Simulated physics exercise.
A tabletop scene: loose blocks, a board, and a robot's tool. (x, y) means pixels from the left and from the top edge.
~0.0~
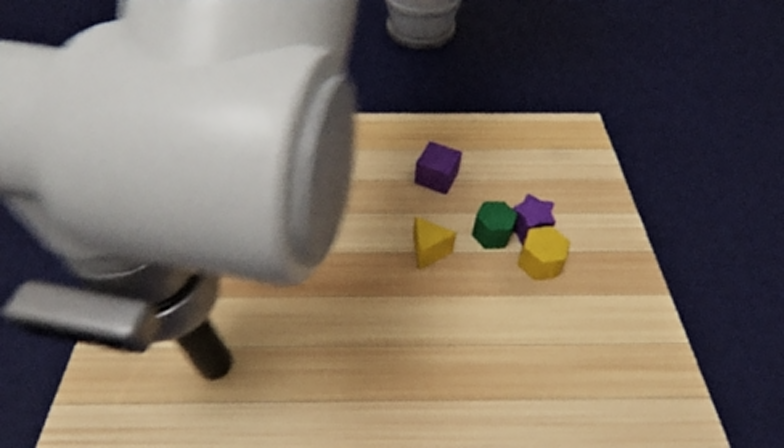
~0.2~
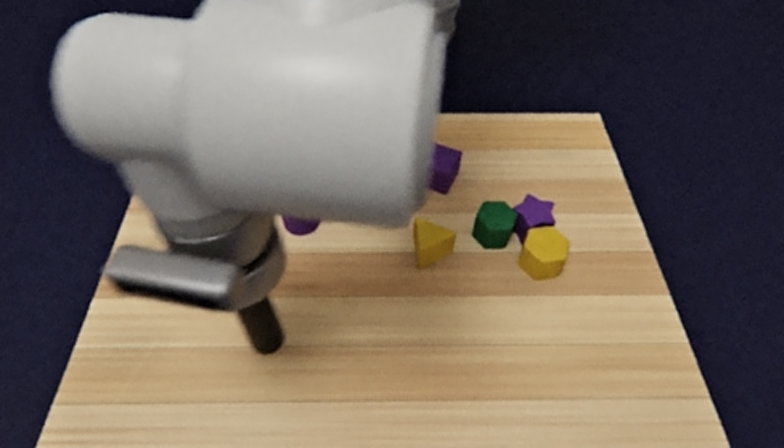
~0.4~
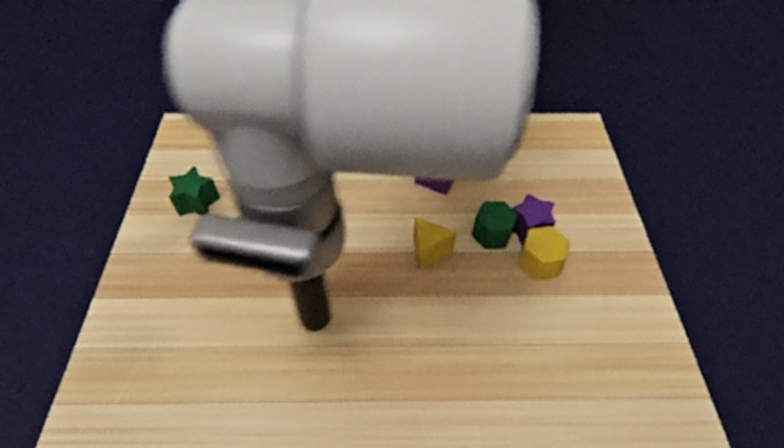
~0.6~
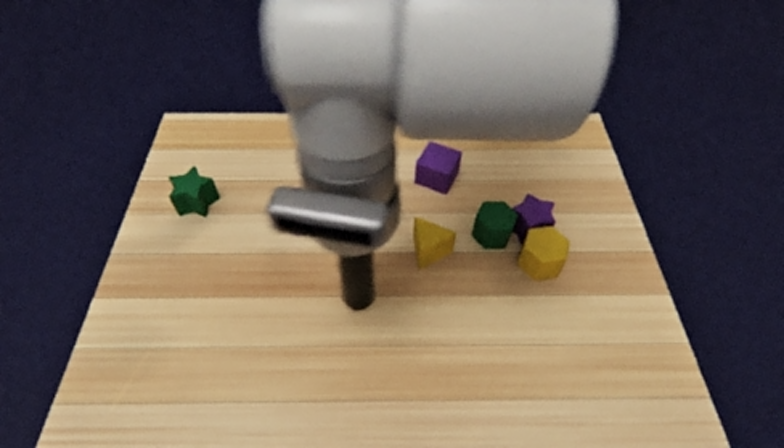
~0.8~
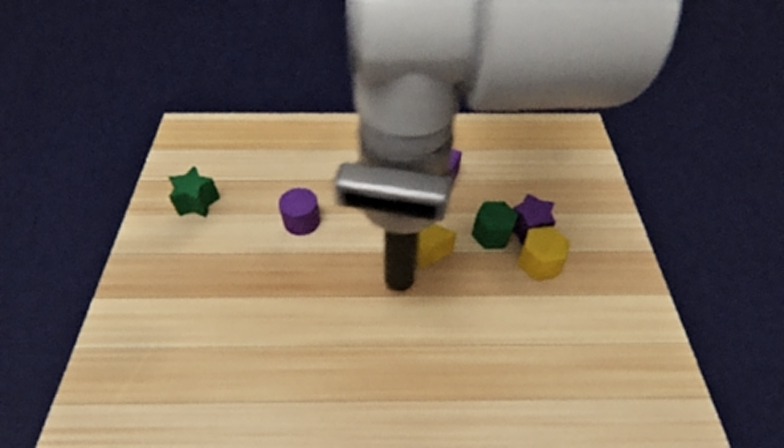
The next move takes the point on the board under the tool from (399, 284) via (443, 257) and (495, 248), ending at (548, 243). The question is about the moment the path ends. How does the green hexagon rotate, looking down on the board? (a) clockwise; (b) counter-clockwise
b - counter-clockwise.
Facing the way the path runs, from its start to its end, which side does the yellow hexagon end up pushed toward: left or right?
The yellow hexagon is shifted sideways to the right, facing along the path from start to end.
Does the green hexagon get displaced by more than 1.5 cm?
Yes.
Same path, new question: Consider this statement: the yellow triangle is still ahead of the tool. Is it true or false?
That is false.
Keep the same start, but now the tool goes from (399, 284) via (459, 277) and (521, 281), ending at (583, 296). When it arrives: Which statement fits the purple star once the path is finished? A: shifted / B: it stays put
I'll go with B - it stays put.
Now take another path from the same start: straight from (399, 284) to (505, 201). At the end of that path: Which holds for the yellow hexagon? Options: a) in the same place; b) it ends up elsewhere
I choose a.
On the path given first. One third of the way, tool at (445, 251); yellow triangle at (447, 214), turned 70° anticlockwise.
Two thirds of the way, tool at (498, 242); yellow triangle at (452, 211), turned 95° anticlockwise; green hexagon at (514, 205), turned 30° anticlockwise; purple star at (550, 203), turned 25° clockwise.
At the end, tool at (551, 237); yellow triangle at (452, 211), turned 95° anticlockwise; green hexagon at (520, 199), turned 55° anticlockwise; purple star at (557, 199), turned 25° clockwise; yellow hexagon at (574, 252), turned 55° clockwise.
